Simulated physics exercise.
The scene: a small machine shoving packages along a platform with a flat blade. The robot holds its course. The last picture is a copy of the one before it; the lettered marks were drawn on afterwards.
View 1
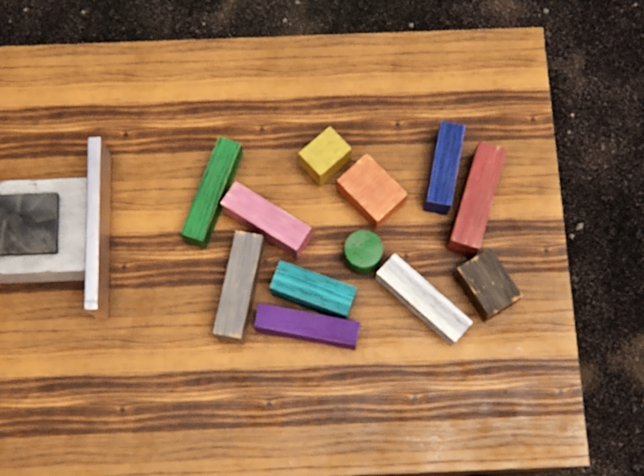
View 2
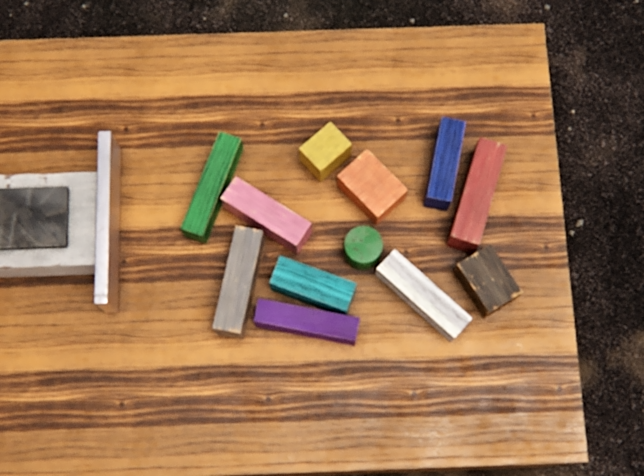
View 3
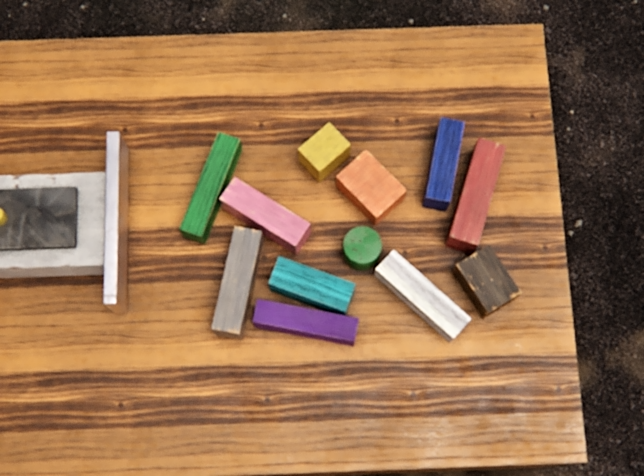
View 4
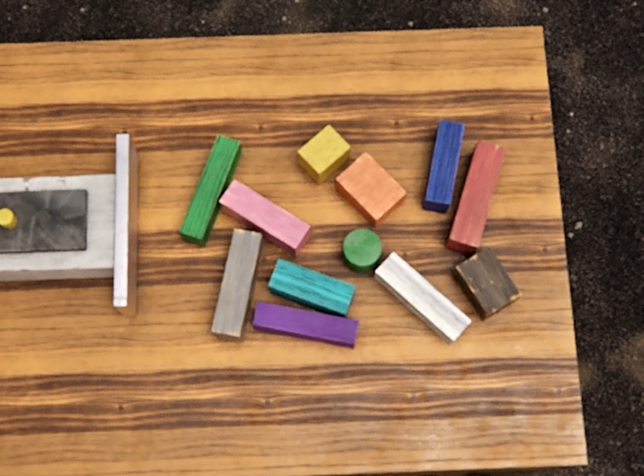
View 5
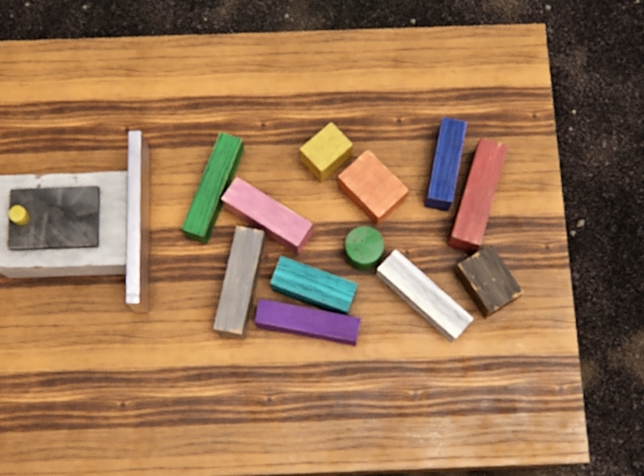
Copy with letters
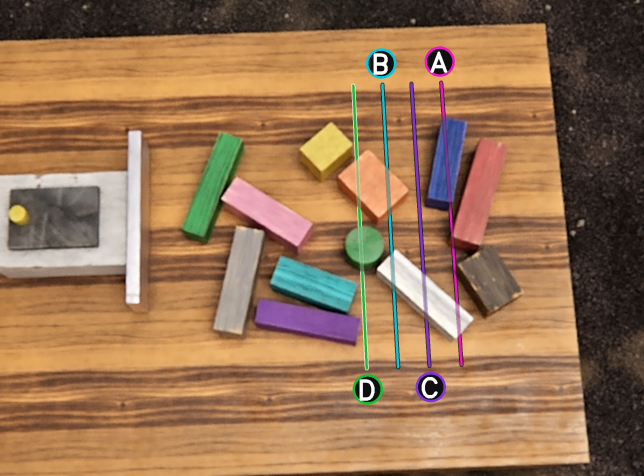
Flat-bladed machine sliding slowly right along a striped wooden platform toward scattered colourful blocks, which all stay still.
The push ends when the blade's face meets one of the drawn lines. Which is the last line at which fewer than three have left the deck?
No farther than A.
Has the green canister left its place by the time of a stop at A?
Yes.
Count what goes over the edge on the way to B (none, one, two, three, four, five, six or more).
In all, none.
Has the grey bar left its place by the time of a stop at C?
Yes.
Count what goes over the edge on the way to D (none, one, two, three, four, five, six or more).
In all, none.
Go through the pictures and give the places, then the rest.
The first frame shows green canister (363, 253); blue stick (444, 169); red bar (477, 200).
The second frame shows robot (30, 218); white stick (423, 296).
The third frame shows robot (39, 218); black crate (486, 282).
The fourth frame shows robot (49, 221); green stick (211, 190).
The fifth frame shows robot (61, 217); pink bar (268, 216); turquoise stick (314, 288); yellow crate (326, 153).
On the marked copy, A at (451, 218); B at (390, 221); C at (420, 220); D at (360, 222).
With A. Early on, robot (175, 214); purple stick (334, 329); turquoise stick (335, 289).
Further on, robot (290, 210); black crate (512, 281); red bar (501, 195).
At the end, robot (380, 207); red bar over the edge; black crate over the edge; two fallen.
As for the rest, B is within the limit but short; C is within the limit but short; D is within the limit but short.
